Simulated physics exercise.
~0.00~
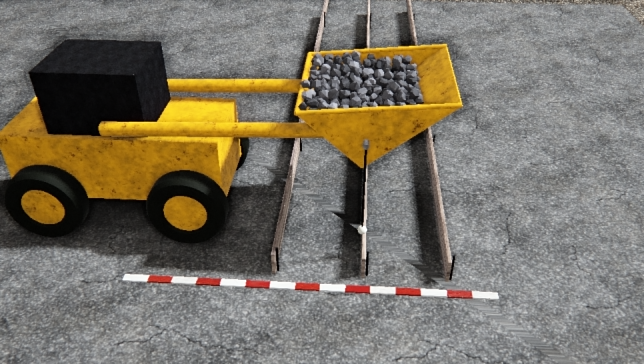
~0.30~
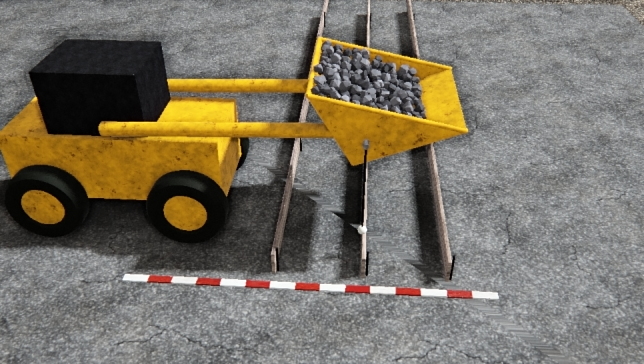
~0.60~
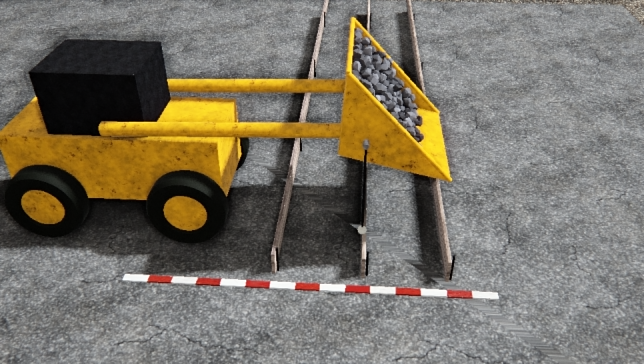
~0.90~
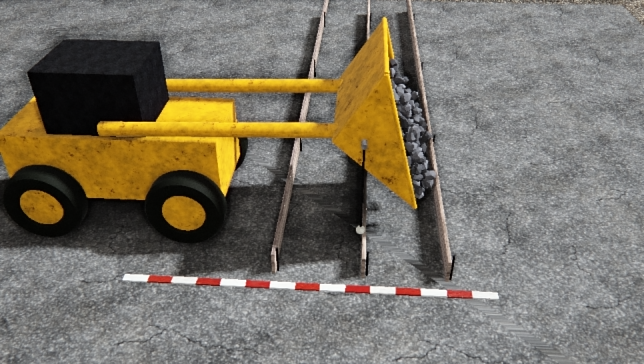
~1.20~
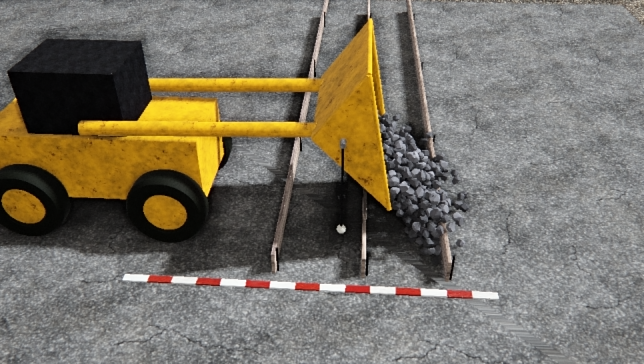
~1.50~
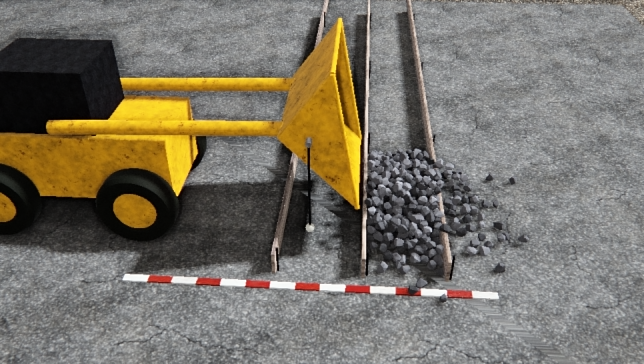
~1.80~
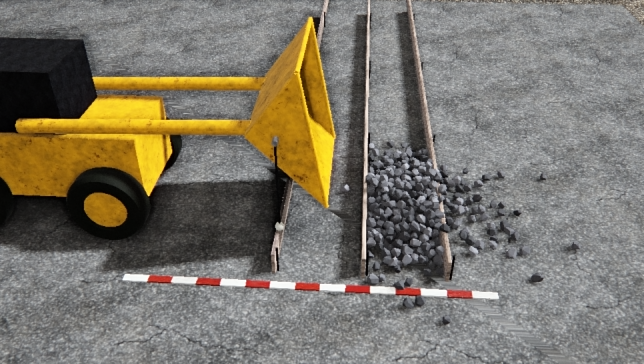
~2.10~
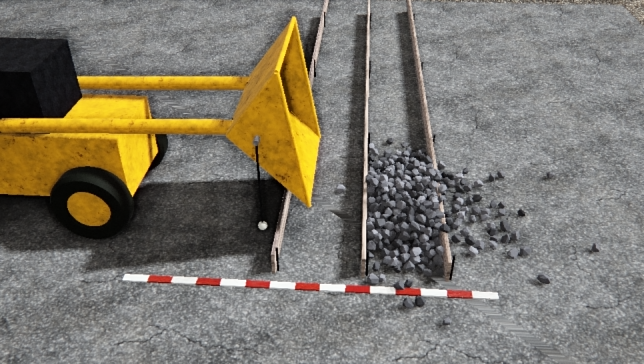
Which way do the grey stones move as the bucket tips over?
The stones move down, out of the tipped bucket and onto the ground.
